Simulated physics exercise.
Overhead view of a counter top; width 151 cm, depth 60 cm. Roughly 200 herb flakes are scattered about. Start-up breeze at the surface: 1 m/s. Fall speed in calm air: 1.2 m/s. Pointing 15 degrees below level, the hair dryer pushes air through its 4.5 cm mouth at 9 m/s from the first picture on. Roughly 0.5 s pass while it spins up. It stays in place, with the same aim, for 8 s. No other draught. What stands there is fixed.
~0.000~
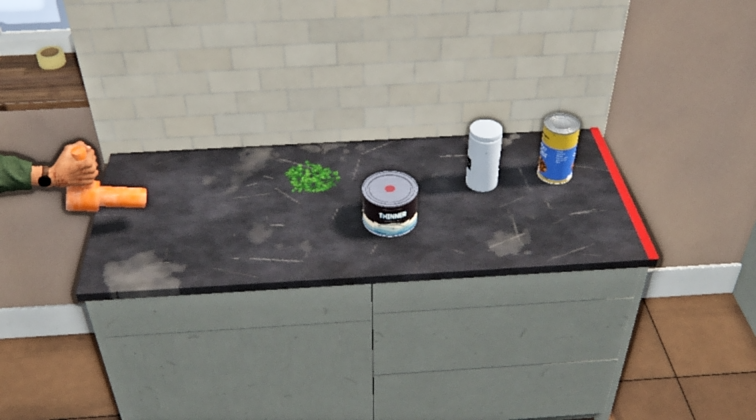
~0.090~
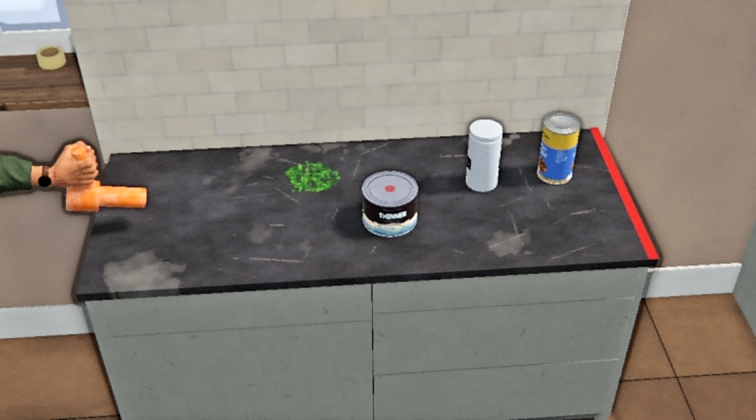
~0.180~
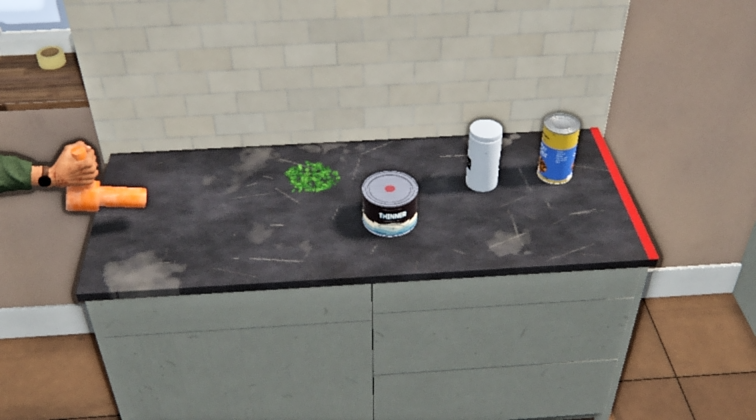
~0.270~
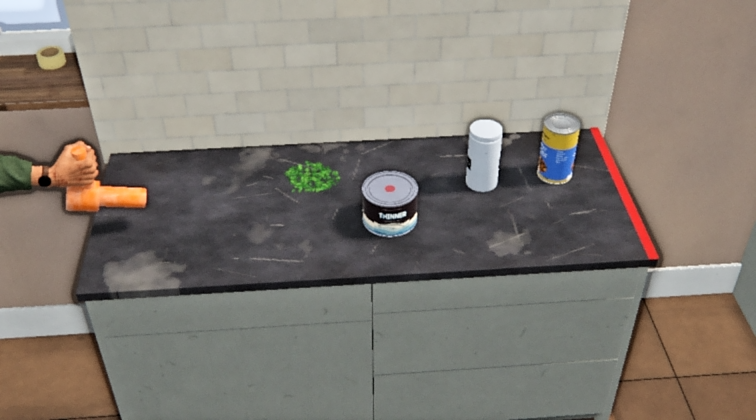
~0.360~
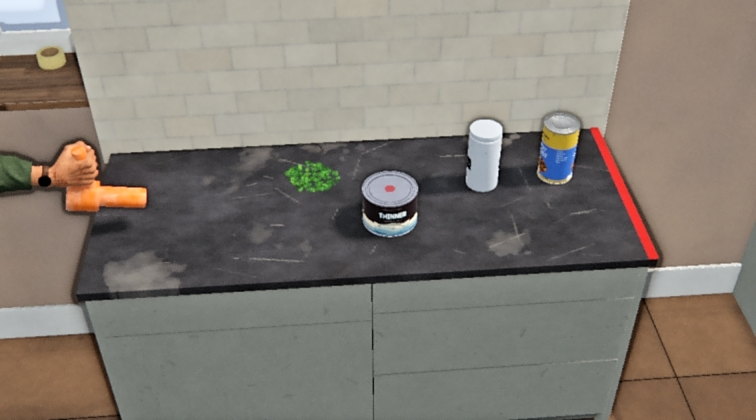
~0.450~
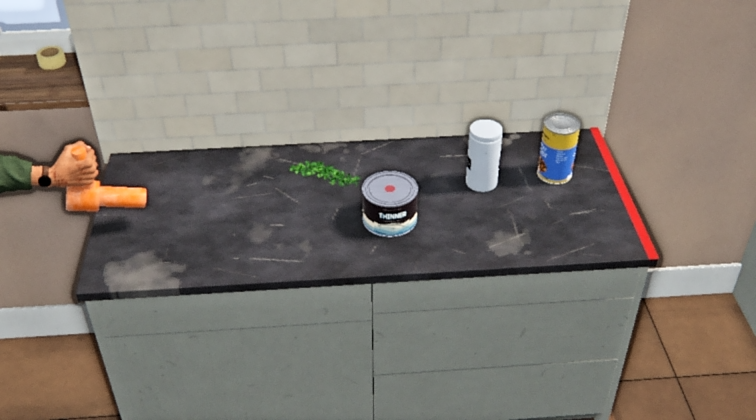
Green herb flakes lie still in a small round patch for most of the clip, then many shift right in a thin streak toward the central tin, while the camera stays fixed. The setting is a scuffed black counter top above grey cabinets, seen from above. A hand holds an orange hair dryer at left, with a dark-labelled tin at centre, and a white jar, a yellow-and-blue tin and a red edge at right.
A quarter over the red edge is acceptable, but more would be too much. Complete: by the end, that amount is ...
Reached.
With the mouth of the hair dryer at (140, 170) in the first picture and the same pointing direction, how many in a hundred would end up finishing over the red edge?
It would come out near 80 in a hundred.
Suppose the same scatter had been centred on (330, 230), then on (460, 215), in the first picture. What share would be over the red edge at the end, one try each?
0 %, 5 %.
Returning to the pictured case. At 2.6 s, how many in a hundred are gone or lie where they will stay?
I reckon around 100 per cent.
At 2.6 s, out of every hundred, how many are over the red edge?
I'd put it at about 100 percent.
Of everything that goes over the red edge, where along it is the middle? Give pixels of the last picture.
Near (602, 137).
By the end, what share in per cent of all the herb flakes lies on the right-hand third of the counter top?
I'd estimate around 0 per cent.
After 1.6 s, 100 % are over the red edge; 94 % have settled or left.
After 2.6 s, 100 % are over the red edge; 100 % have settled or left.
After 4.4 s, 100 % are over the red edge; 100 % have settled or left.
After 8.0 s, at the end, 100 % are over the red edge.
